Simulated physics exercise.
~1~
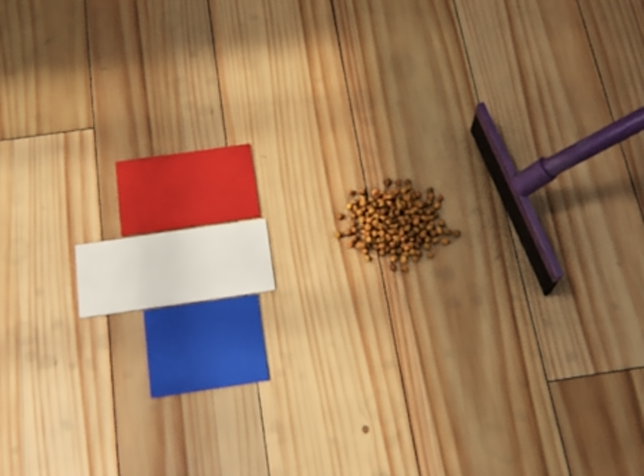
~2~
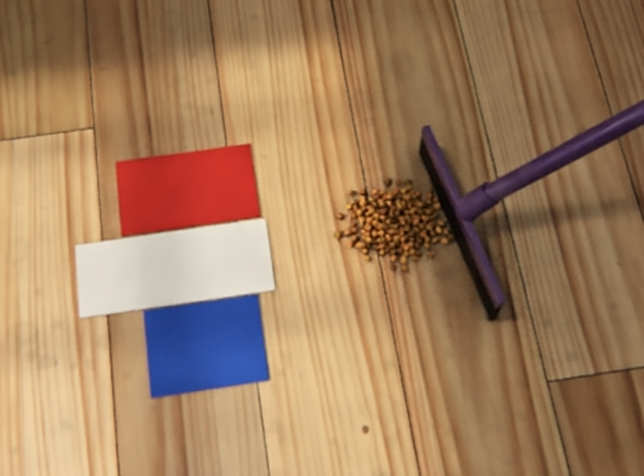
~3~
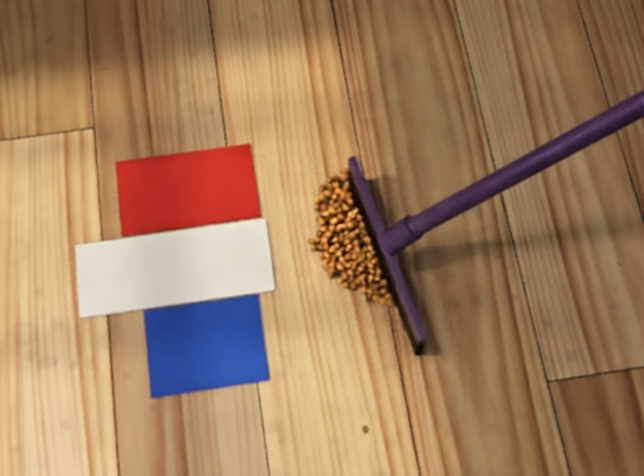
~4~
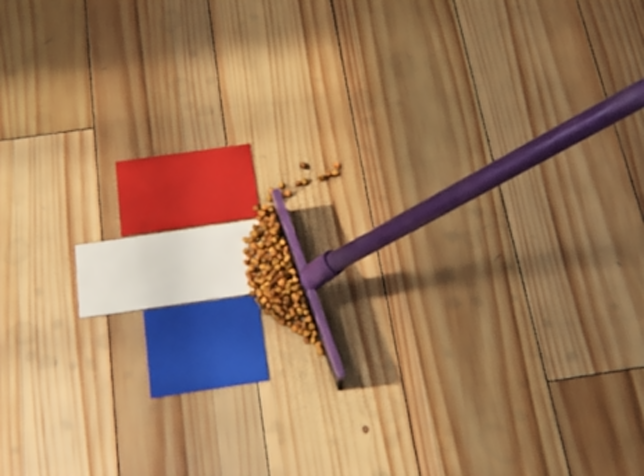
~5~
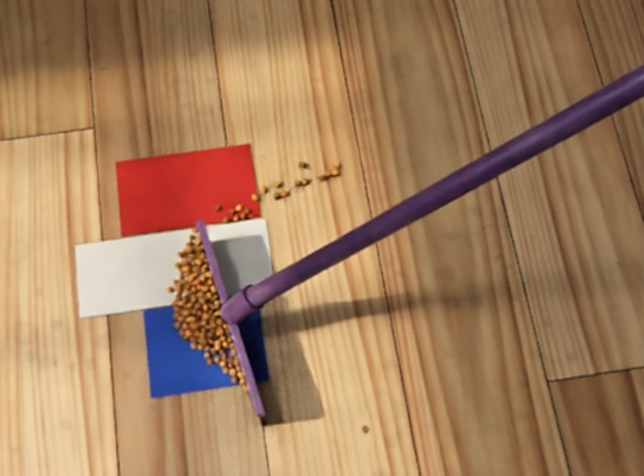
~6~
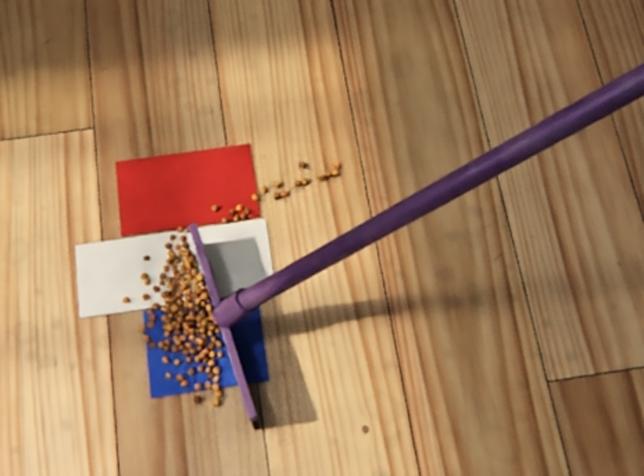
On a wooden floor, a purple squeegee pushed a pile of small brown chickpeas left and slightly down onto red, white and blue sheets, leaving a thin trail behind, and stopped with most of them scattered over the white and blue.
